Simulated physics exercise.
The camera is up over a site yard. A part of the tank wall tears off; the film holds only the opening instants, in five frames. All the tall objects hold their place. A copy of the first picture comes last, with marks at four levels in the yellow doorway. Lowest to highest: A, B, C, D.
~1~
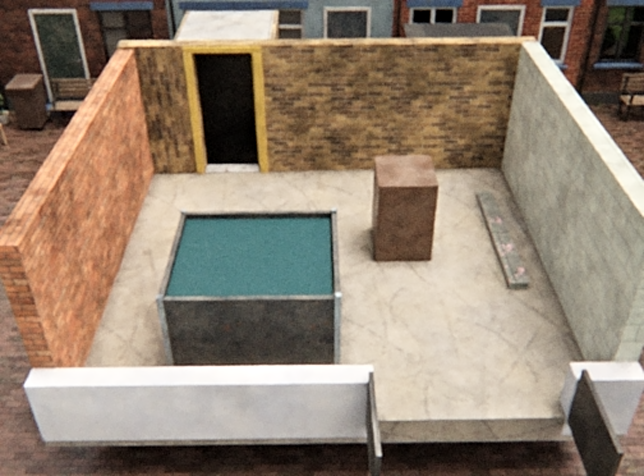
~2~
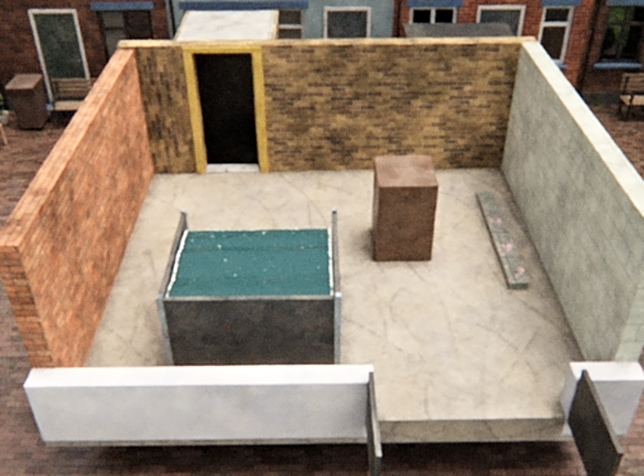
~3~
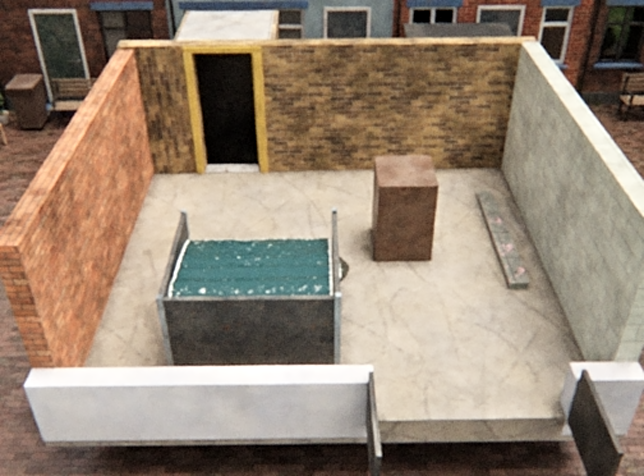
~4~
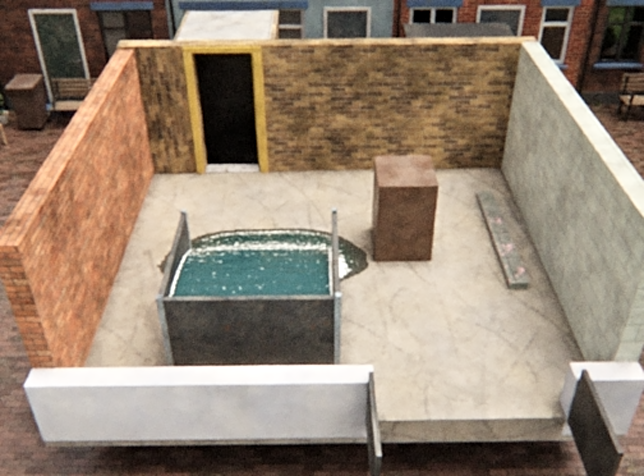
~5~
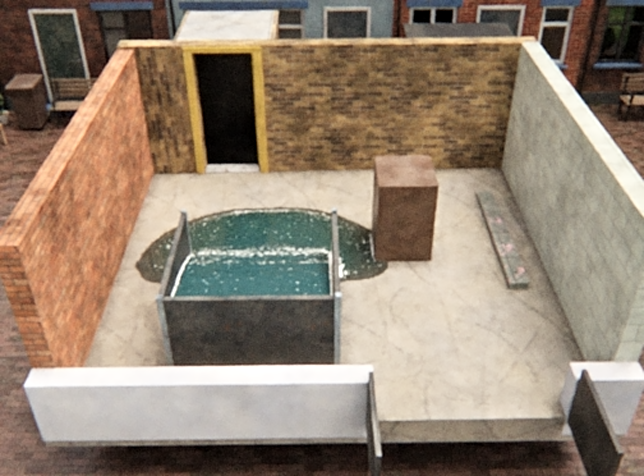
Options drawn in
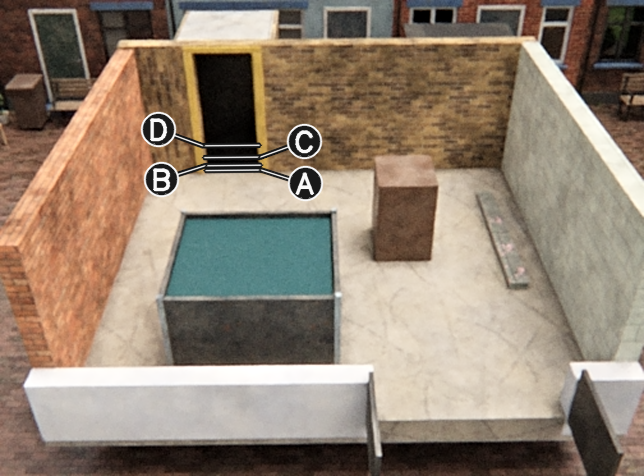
In this clip, a dark tank of teal water sits in a walled yard until its far side opens and the water pours out behind it, spreading across the pale floor to the left and right, up to the brown block.
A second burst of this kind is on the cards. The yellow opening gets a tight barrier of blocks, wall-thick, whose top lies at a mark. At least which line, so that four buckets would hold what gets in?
Use height D.
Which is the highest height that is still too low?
Here it is height C.
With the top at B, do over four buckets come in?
Yes.
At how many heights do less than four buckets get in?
One of them.
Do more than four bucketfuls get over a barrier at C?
Yes.
In white, A at (233, 170); B at (232, 165); C at (232, 157); D at (231, 145); from the bottom up A, B, C, D.
With A, dozens of bucketfuls pour in.
With B, dozens of bucketfuls pour in.
With C, about 15 bucketfuls get in.
With D, a splash gets over, under a bucket.
